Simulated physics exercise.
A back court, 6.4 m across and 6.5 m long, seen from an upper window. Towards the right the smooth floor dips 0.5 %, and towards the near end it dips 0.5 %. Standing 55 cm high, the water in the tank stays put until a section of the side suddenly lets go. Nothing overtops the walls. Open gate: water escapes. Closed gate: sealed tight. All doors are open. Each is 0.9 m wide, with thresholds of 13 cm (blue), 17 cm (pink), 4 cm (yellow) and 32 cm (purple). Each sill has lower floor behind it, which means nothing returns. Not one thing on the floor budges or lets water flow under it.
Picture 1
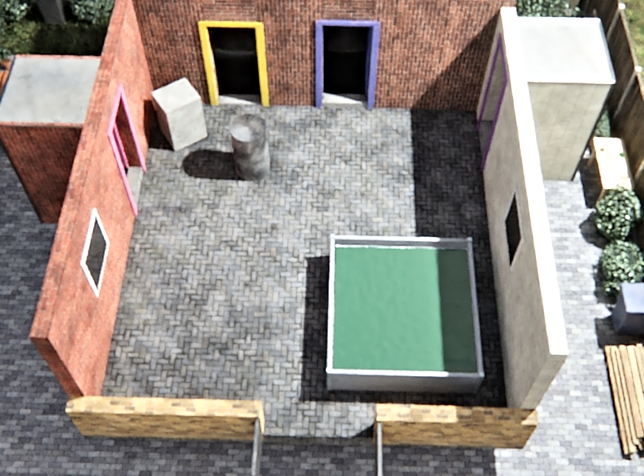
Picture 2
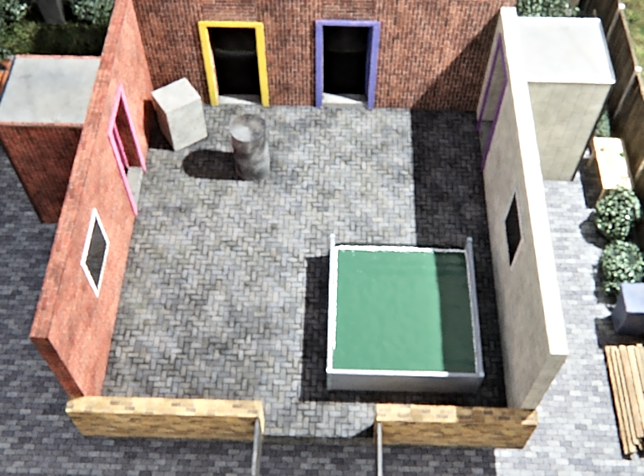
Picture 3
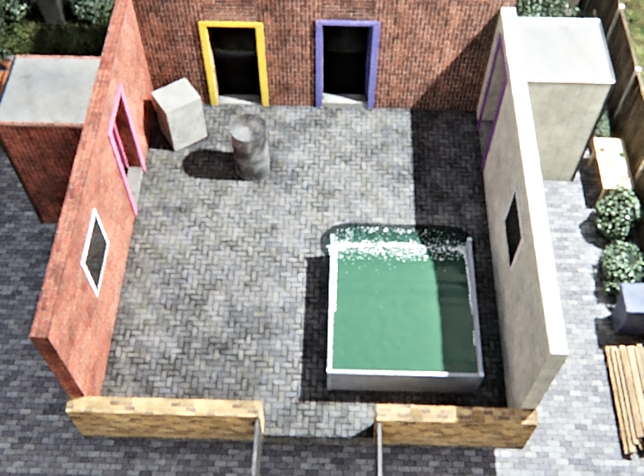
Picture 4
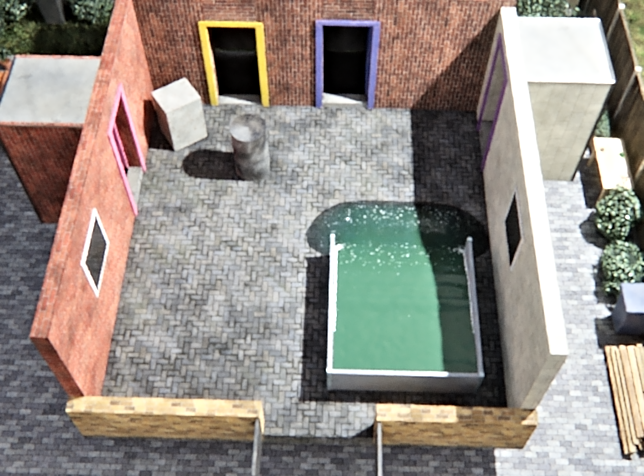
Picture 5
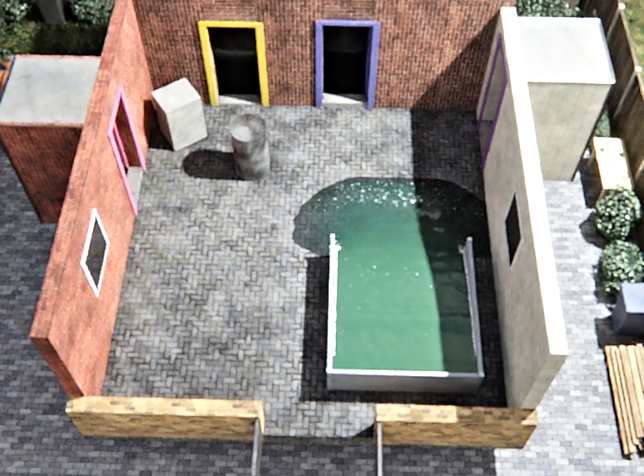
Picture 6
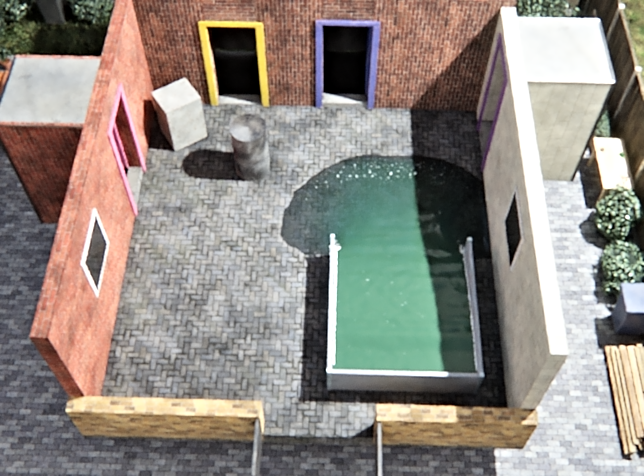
A large, pale-rimmed tank of green water stands at the right of a grey paved court, seen from a high, unmoving viewpoint. Yellow and blue door surrounds mark the brick back wall, with a pale block and grey drum near the left wall and low tan walls at the near end. The tank's far side opens, and water pours out, foaming at first, then spreading backward and sideways in a widening dark green sheet.
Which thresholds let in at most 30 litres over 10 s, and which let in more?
At the blue door the water let in will surpass the limit. At the pink door the water let in will remain short of the limit. At the yellow door the water let in will surpass the limit. At the purple door the water let in will remain short of the limit.
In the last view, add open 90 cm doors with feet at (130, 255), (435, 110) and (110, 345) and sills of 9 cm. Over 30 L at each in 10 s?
Well, the first is on the low side, the second is on the high side, and the third is on the low side.
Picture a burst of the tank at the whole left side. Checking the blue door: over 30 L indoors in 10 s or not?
Against that limit: Blue not over.
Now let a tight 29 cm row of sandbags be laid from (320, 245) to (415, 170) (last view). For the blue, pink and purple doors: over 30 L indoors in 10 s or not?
Against the limit, the blue door stays within it, the pink door stays within it and the purple door stays within it.
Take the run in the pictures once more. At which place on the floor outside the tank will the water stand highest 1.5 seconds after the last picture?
Close to (473, 119).
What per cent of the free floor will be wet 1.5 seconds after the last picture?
Near 40 per cent is wet.
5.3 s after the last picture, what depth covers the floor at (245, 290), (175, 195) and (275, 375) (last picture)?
Depths in turn: Roughly 3, 6 and 0 centimetres.
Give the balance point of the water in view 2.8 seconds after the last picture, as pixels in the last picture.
Around (381, 190).
Then, 0.7 s after the last picture water covers 35 % of the floor and is deepest (28 cm) near (400, 111); blue door 18 cm at the sill, 0 L in, pink door not reached, yellow door not reached, purple door 9 cm at the sill, 0 L in.
Then, 1.5 s after the last picture water covers 40 % of the floor and is deepest (41 cm) near (473, 119); blue door 25 cm at the sill, 23 L in, pink door not reached, yellow door 3 cm at the sill, 0 L in, purple door 15 cm at the sill, 0 L in.
Then, 2.8 s after the last picture water covers 45 % of the floor and is deepest (28 cm) near (460, 177); blue door 24 cm at the sill, 88 L in, pink door not reached, yellow door 10 cm at the sill, 17 L in, purple door 27 cm at the sill, 2 L in.
Then, 5.3 s after the last picture water covers 70 % of the floor and is deepest (20 cm) near (157, 104); blue door 10 cm at the sill, 118 L in, pink door 13 cm at the sill, 0 L in, yellow door 14 cm at the sill, 71 L in, purple door 11 cm at the sill, 2 L in.
Then, 9.3 s after the last picture water covers 95 % of the floor and is deepest (14 cm) near (98, 414); blue door 6 cm at the sill, 119 L in, pink door 6 cm at the sill, 0 L in, yellow door 6 cm at the sill, 149 L in, purple door 6 cm at the sill, 2 L in.
